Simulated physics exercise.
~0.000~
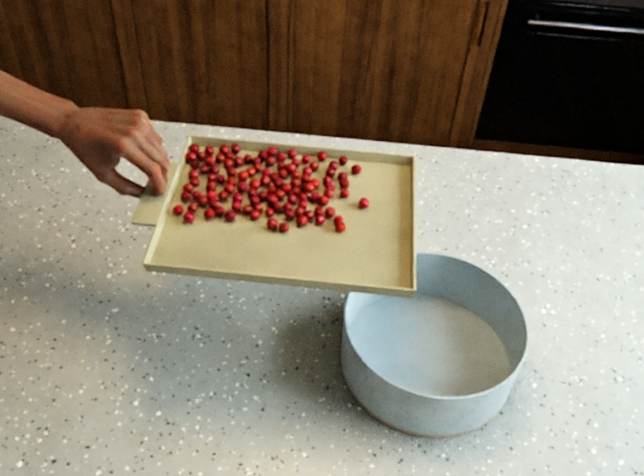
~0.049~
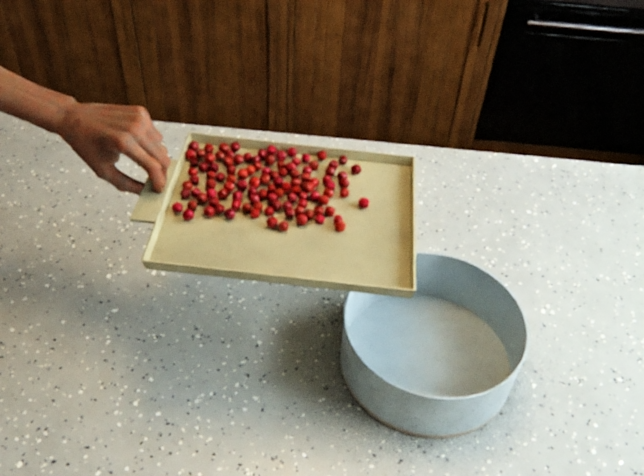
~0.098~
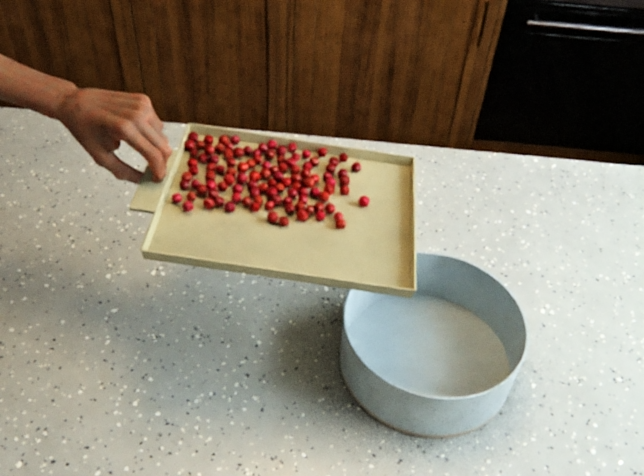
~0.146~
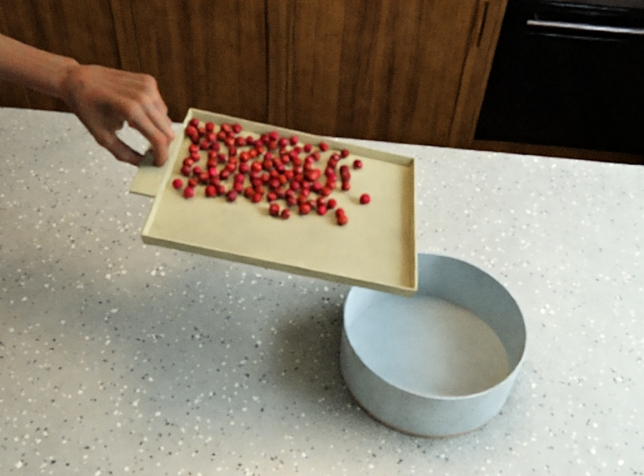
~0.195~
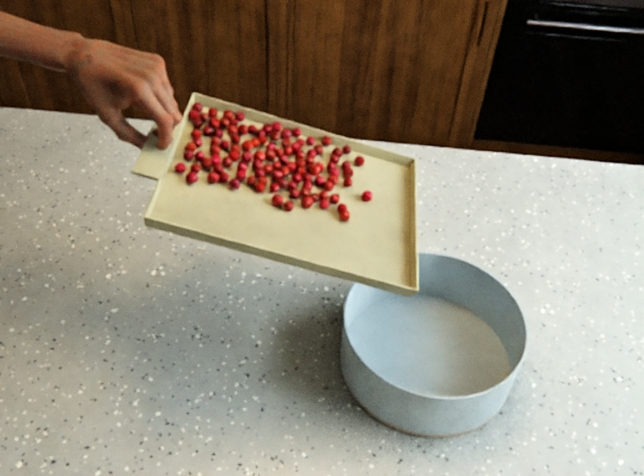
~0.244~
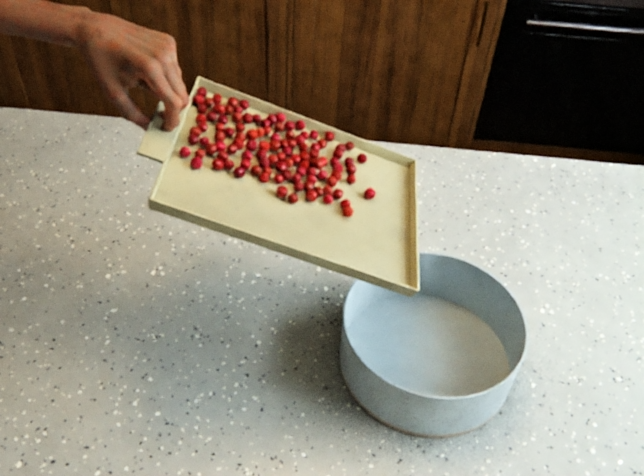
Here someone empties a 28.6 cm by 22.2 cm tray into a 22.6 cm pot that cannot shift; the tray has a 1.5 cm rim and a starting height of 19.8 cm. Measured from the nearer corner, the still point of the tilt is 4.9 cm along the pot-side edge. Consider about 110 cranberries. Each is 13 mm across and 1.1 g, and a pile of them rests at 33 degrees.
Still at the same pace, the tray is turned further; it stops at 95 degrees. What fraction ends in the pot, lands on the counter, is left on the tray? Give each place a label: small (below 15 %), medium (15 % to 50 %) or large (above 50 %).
Shares by place: Pot large, counter medium, tray small.
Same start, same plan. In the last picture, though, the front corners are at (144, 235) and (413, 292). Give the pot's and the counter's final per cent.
Per cent by place - pot 100, counter 0.
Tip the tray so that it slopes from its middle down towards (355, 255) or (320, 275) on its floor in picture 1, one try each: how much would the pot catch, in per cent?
First try: About 85 percent; second try: About 35 percent.
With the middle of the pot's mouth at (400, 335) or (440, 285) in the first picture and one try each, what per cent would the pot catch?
About 40 and 95 per cent.
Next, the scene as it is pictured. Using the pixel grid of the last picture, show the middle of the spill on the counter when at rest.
I'd put it near (438, 268).
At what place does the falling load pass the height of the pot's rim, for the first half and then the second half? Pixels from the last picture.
At roughly (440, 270) first, later on at (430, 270).
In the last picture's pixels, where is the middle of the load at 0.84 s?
The middle of the load should be near (414, 199) then.
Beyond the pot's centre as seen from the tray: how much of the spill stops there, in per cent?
Near 70 in a hundred.
Then, at 0.60 s, tilt 56 degrees; the tray holds 100 %, the pot 0 %.
After 0.84 s, tilt 80 degrees; the tray holds 70 %, the pot 15 %.
After 1.19 s, tilt 95 degrees; the tray holds 30 %, the pot 30 %.
By 2.4 s all is still; pot 60 %, counter 40 %, tray 0 %.
